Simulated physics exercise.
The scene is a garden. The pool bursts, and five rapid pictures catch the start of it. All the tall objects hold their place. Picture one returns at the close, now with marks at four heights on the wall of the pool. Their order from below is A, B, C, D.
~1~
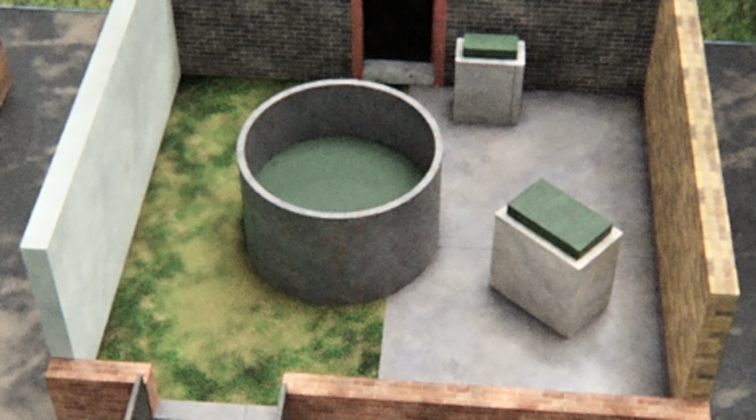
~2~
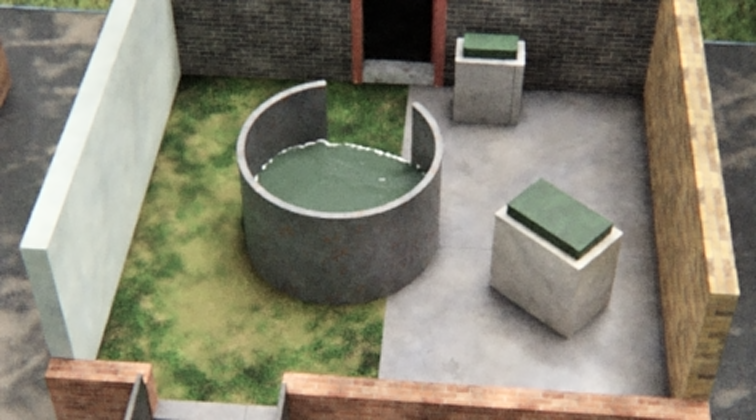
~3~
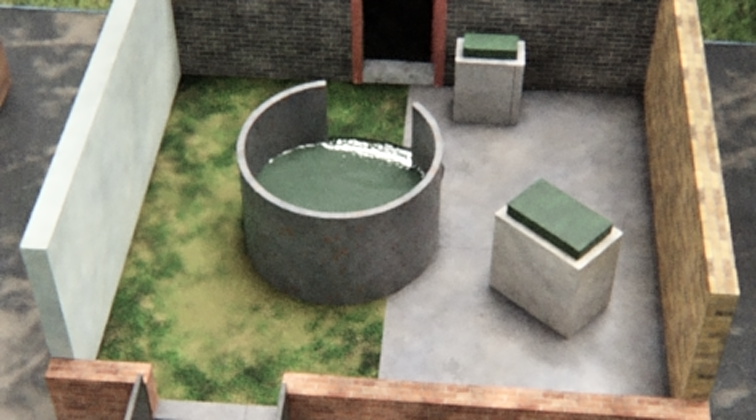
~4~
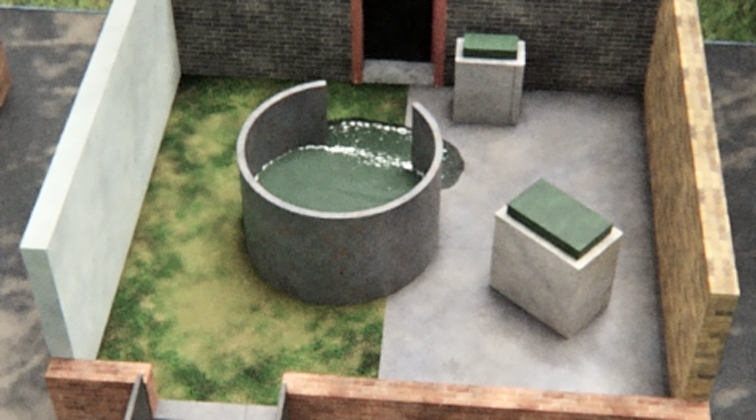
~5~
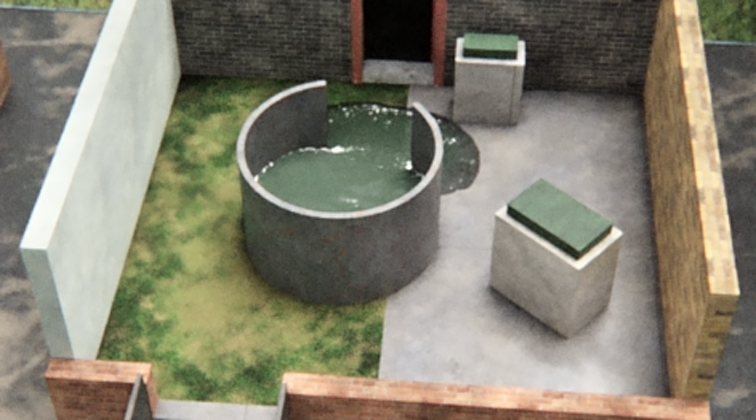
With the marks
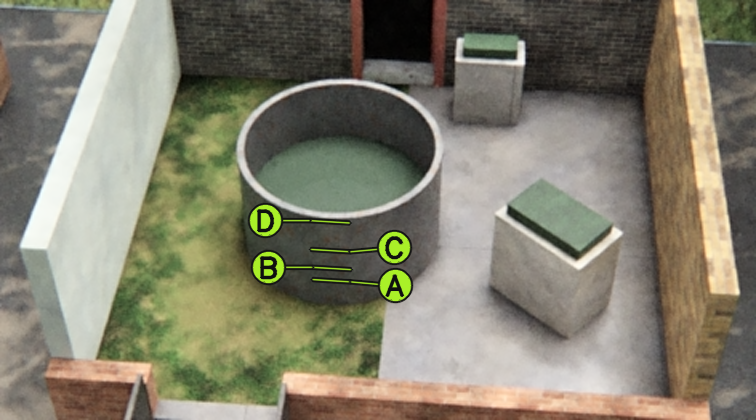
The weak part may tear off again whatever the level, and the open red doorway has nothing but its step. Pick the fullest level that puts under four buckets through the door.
A will do.
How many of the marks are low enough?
One of the four.
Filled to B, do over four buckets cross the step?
Yes, that goes wrong.
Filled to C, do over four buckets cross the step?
Yes.
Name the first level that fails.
It is B.
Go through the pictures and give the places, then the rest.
The first frame shows water in the pool at rest, its middle at (341, 197); foot of the red doorway at (398, 84); open gate at (217, 365).
In the second frame, water covers 1 % of the ground, its front hidden from here.
In the third frame, water covers 3 % of the ground, its front hidden from here.
In the fourth frame, water covers 6 % of the ground, its front hidden from here.
In the fifth frame, water covers 9 % of the ground, its front hidden from here.
In lime, A at (331, 280); B at (331, 268); C at (330, 250); D at (329, 221); from the bottom up A, B, C, D.
With A, a splash gets over, under a bucket.
With B, about 10 bucketfuls get in.
With C, dozens of bucketfuls pour in.
With D, dozens of bucketfuls pour in.
